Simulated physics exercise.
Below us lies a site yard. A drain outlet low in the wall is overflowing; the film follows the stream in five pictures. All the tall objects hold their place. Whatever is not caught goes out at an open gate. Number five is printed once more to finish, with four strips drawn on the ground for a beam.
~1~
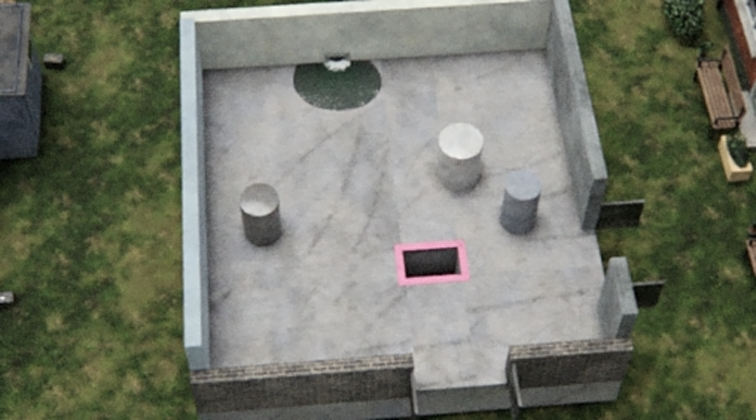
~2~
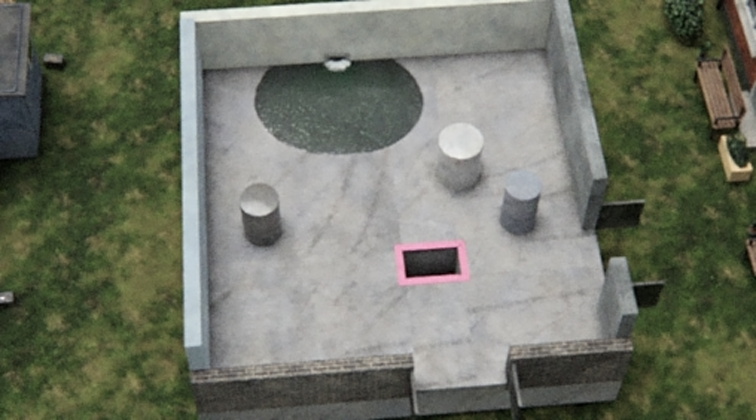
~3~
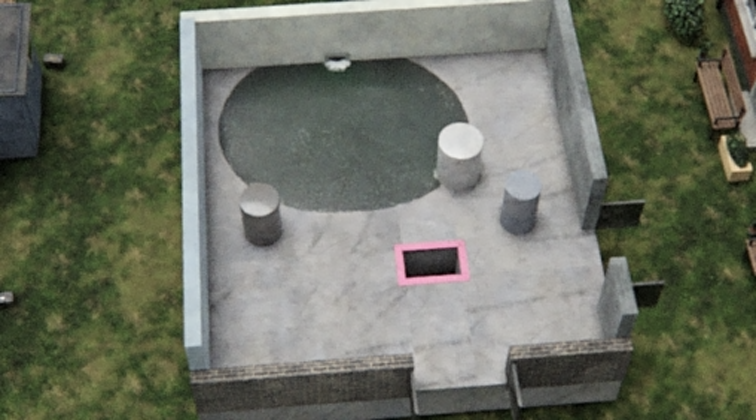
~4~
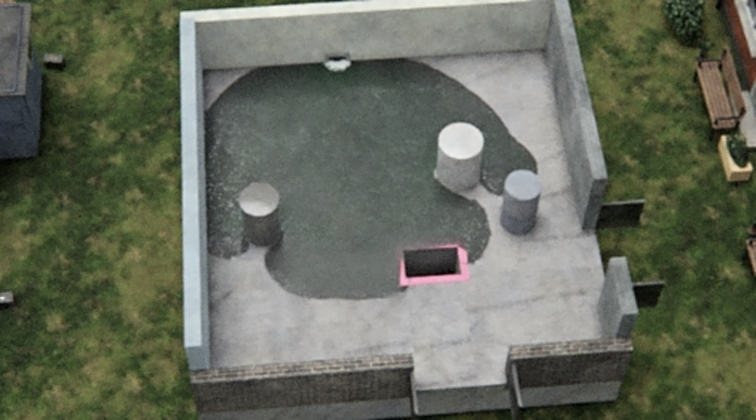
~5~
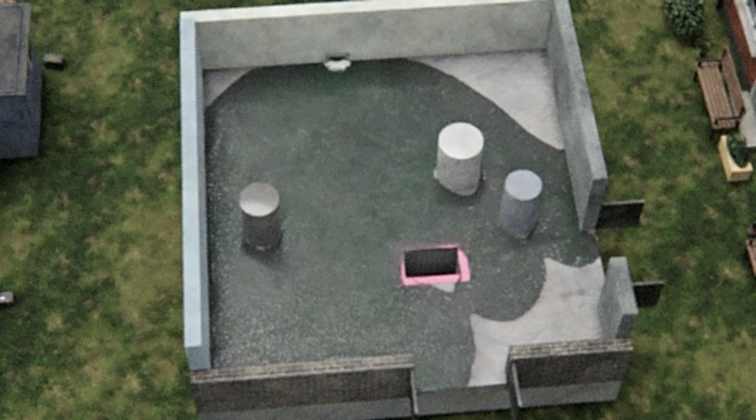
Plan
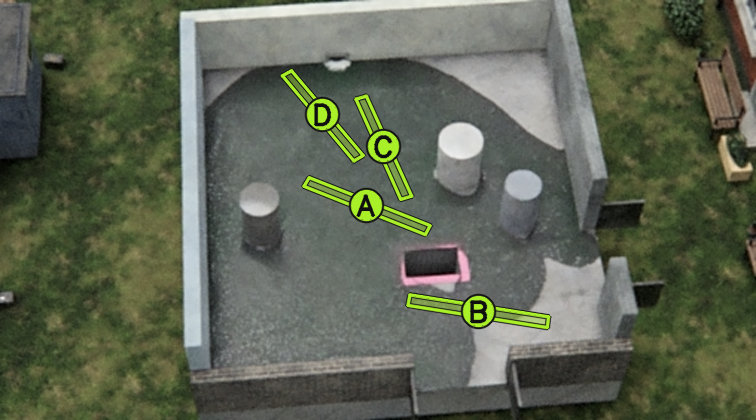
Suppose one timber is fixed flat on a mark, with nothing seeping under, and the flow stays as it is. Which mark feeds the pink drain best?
The answer is spot D.
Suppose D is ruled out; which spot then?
That is spot B.
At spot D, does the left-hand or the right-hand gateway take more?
The left one.
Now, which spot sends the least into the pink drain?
A it is.
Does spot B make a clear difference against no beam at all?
No.
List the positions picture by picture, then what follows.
Outfall at (337, 58); pink drain at (432, 263); open gate at (458, 374); open gate at (589, 268); front seen at (374, 95), 4 % of the ground wet; pink drain still dry, in the first frame.
Front seen at (339, 152), 13 % of the ground wet; pink drain still dry, in the second frame.
Front seen at (368, 208), 28 % of the ground wet; pink drain still dry, in the third frame.
Front seen at (341, 295), 48 % of the ground wet; pink drain taking water, in the fourth frame.
In the fifth frame, 74 % of the ground is wet; pink drain taking water.
On the marked copy, A from (306, 181) to (427, 230); B from (408, 300) to (547, 322); C from (361, 97) to (406, 197); D from (287, 73) to (358, 158).
Choosing A, about 10 % of the stream goes into the pink drain, about 90 % out by the gates.
Choosing B, about 27 % of the stream goes into the pink drain, about 73 % out by the gates.
Choosing C, about 20 % of the stream goes into the pink drain, about 79 % out by the gates.
Choosing D, about 41 % of the stream goes into the pink drain, about 57 % out by the gates.
